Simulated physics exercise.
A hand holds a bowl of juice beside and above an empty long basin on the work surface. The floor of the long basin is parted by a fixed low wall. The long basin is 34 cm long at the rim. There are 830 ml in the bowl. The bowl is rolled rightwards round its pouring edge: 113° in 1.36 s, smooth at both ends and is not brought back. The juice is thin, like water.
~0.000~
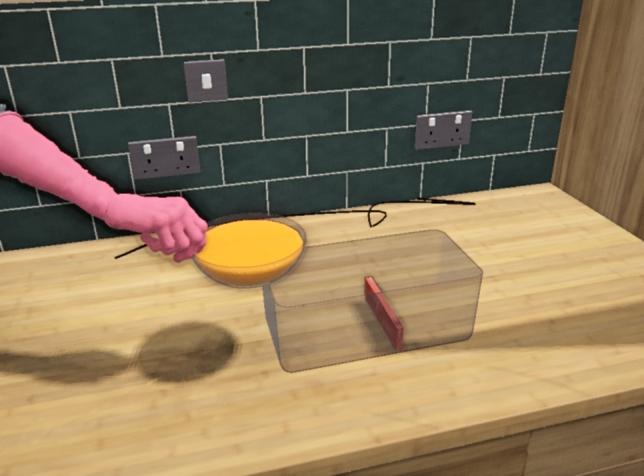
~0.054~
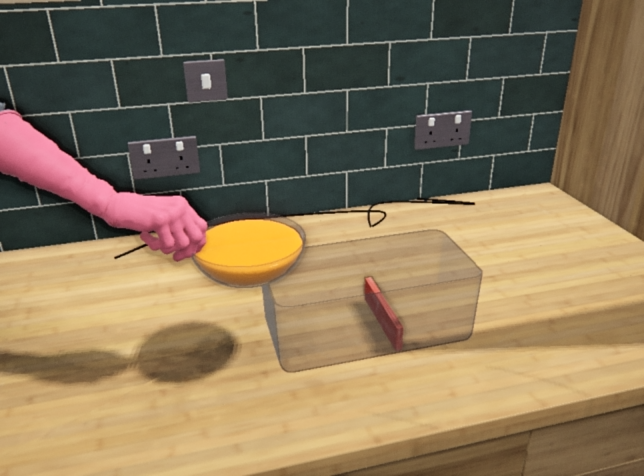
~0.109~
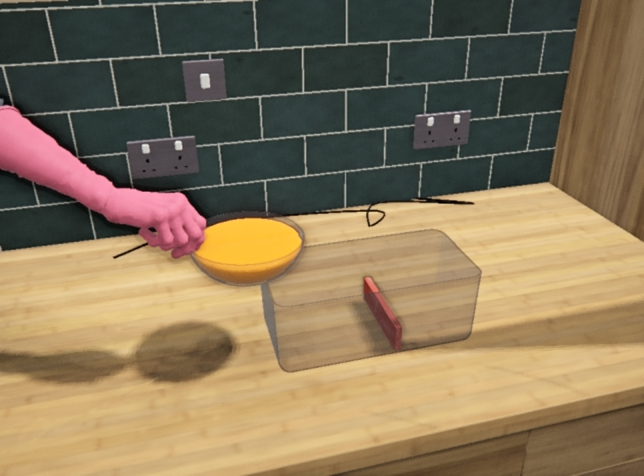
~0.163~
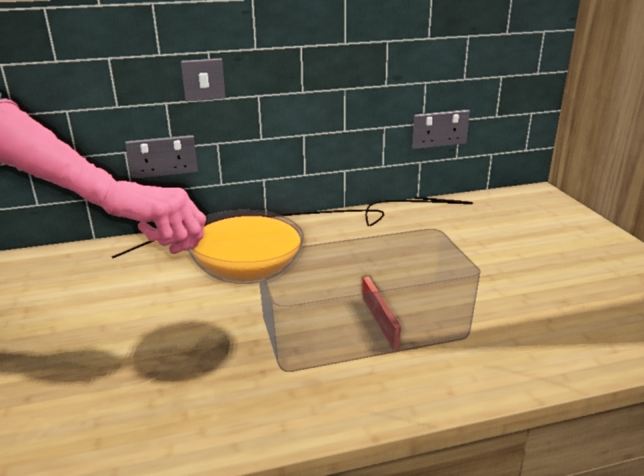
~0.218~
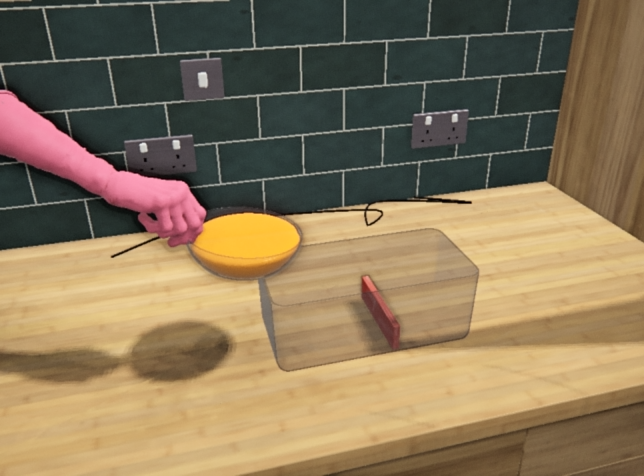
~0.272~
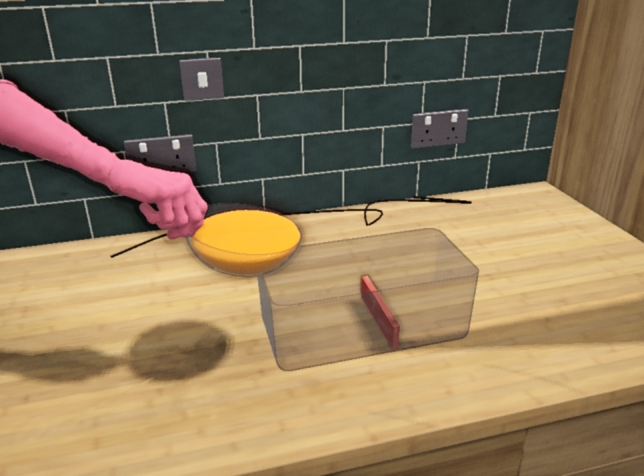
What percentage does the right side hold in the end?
Roughly 6 per cent is past the wall.
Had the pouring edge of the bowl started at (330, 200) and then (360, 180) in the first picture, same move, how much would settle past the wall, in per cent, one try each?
In turn about 80 and 90 per cent.
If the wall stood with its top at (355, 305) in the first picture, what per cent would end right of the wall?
Then about 70 per cent.
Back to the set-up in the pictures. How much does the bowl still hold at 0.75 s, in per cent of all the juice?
Near 28 in a hundred.
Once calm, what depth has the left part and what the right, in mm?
Left about 24 mm, right about 2 mm.
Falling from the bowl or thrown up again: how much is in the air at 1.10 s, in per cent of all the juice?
Near 2 in a hundred.
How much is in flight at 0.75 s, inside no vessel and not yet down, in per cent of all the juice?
Some 38 per cent.
After 0.75 s the tilt is 65° and 27 per cent is still to pour, 35 is left of the wall and 0 right of it.
After 1.10 s the tilt is 103° and 0 per cent is still to pour, 95 is left of the wall and 4 right of it.
After 1.46 s the tilt is 113° and 0 per cent is still to pour, 94 is left of the wall and 6 right of it.
After 1.86 s the tilt is 113° and 0 per cent is still to pour, 94 is left of the wall and 6 right of it.
In the end 94 per cent lies left of the wall, 6 right of it and 0 outside.
